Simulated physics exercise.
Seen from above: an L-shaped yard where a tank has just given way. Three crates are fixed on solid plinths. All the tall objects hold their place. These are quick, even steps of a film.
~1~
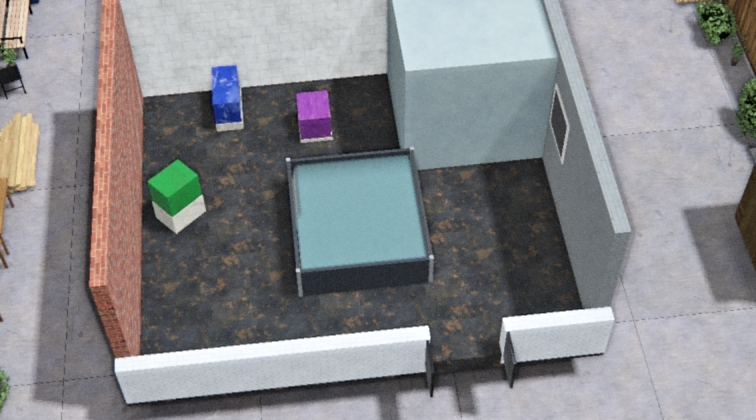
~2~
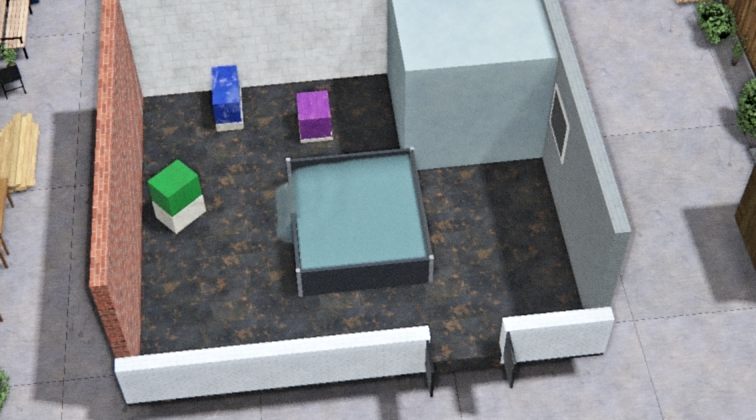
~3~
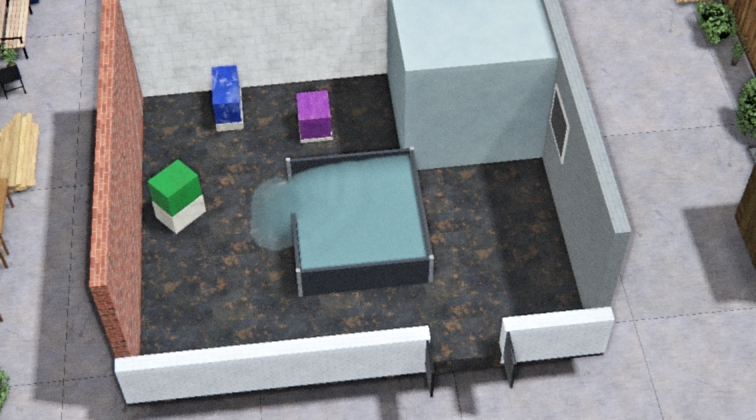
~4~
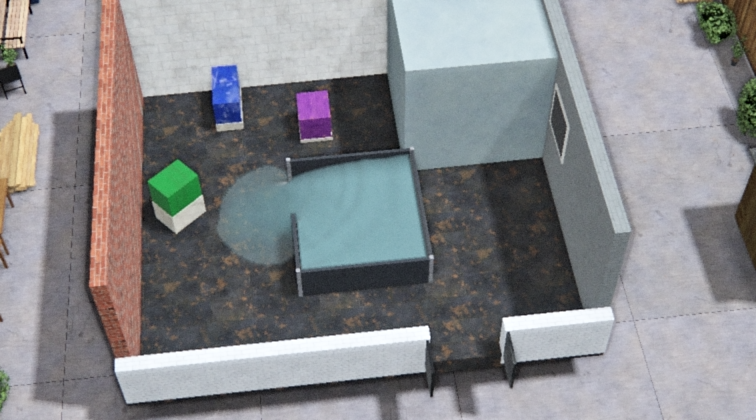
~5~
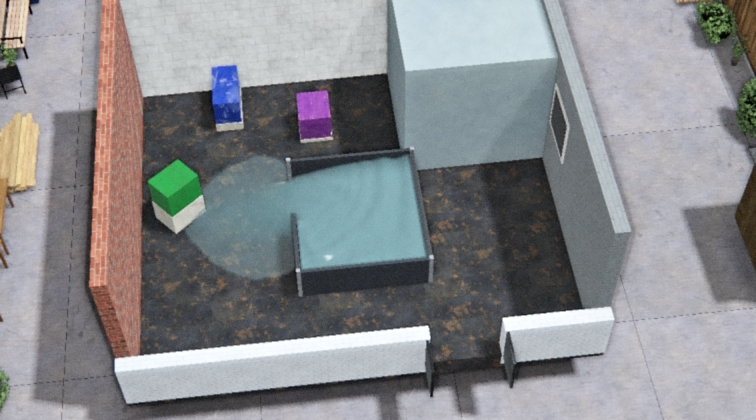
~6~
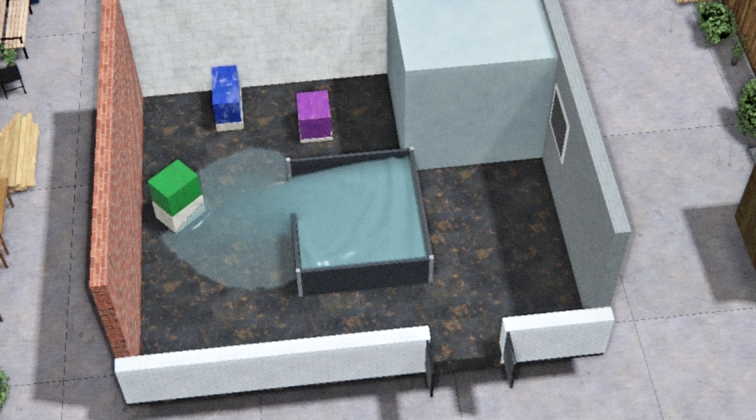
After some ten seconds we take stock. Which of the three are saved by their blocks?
One by one: The green crate stays dry; the blue crate gets wet; the purple crate gets wet.
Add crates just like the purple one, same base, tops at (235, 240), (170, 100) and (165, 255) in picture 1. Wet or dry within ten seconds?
In that order: Is topped, takes water, ends up wet.
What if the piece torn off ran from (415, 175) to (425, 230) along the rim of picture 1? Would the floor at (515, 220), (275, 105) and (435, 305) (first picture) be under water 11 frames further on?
As listed: Covered, not flooded, no water.
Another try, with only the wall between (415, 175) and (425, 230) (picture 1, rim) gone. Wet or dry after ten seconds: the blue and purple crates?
My reading: Blue crate escapes it, purple crate is spared.
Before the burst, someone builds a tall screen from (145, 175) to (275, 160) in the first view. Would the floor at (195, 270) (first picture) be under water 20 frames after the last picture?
There: Under water.
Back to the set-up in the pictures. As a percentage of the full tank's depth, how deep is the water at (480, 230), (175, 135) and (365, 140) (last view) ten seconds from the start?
In that order: 6, 16 and 6 per cent.
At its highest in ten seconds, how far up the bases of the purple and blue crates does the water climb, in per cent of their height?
In turn 190 and 160 per cent.
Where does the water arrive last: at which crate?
I say the purple-painted one.
A moment on, water covers 25 % of the floor; the green crate water round its plinth, the blue crate water round its plinth, the purple crate not reached.
Next, water covers 30 % of the floor; the green crate water round its plinth, the blue crate water round its plinth, the purple crate not reached.
Then, water covers 45 % of the floor; the green crate water round its plinth, the blue crate water round its plinth, the purple crate not reached.
Later, water covers 80 % of the floor; the green crate water round its plinth, the blue crate water round its plinth, the purple crate water round its plinth.
In the end, water covers 95 % of the floor; the green crate stayed above the water, the blue crate was topped, the purple crate was topped.
